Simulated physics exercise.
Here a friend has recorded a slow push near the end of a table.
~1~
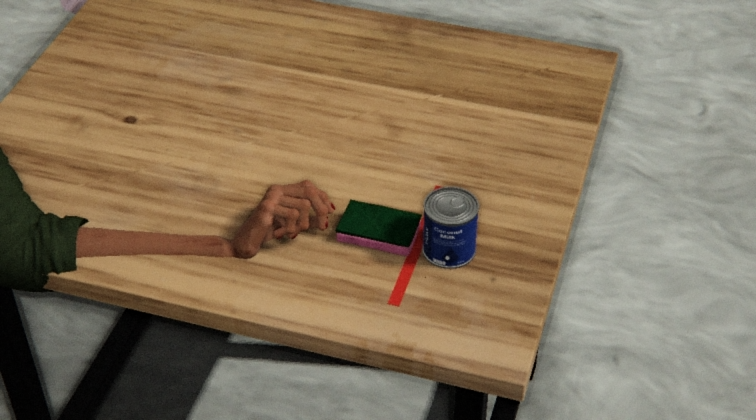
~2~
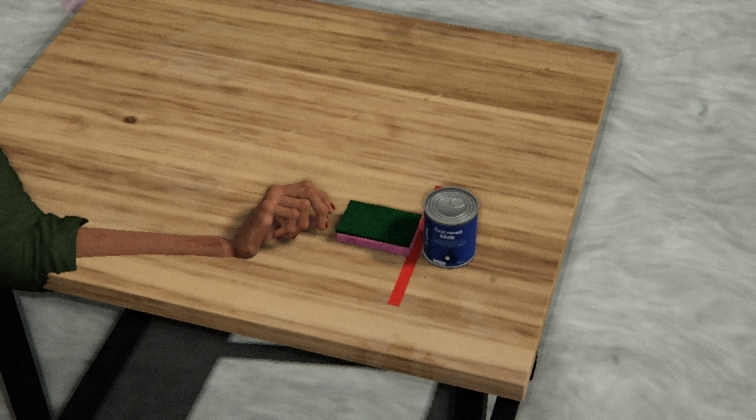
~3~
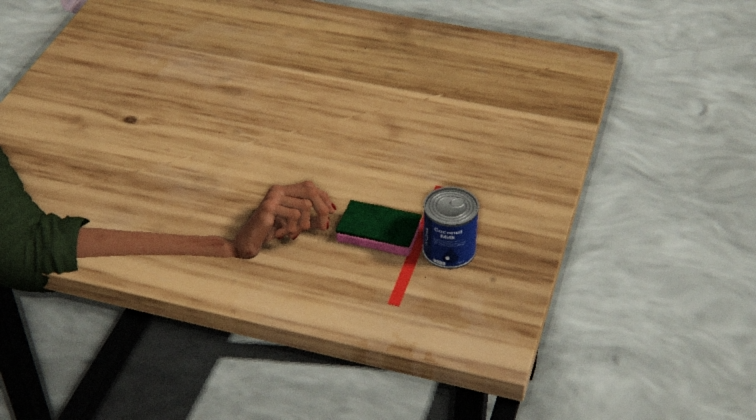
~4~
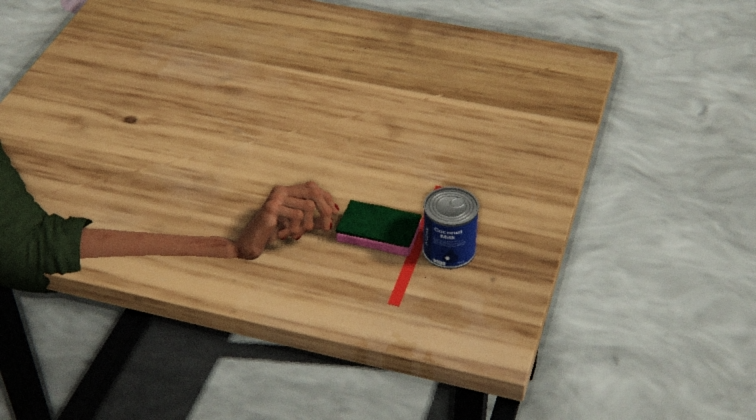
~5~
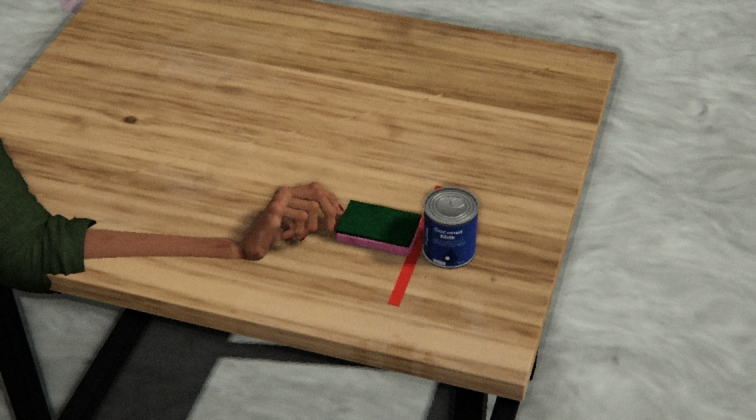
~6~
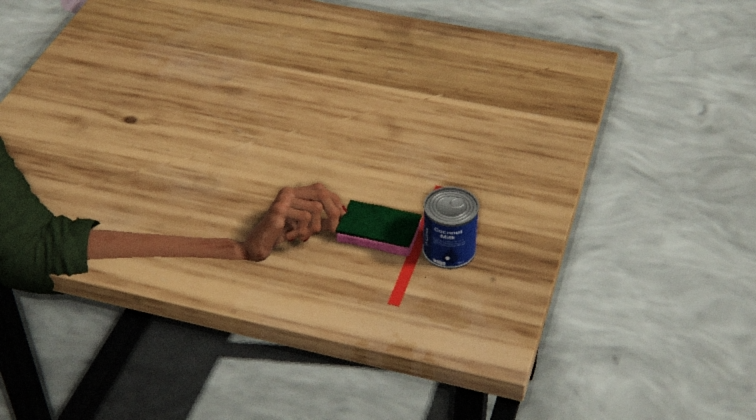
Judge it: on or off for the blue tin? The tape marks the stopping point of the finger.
On.
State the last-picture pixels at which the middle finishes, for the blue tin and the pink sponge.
(529, 244) and (462, 246).
Then, 1.00 s on from there, blue tin displaced about its own width near (484, 235).
In the end, the blue tin remains on top, near (529, 245).
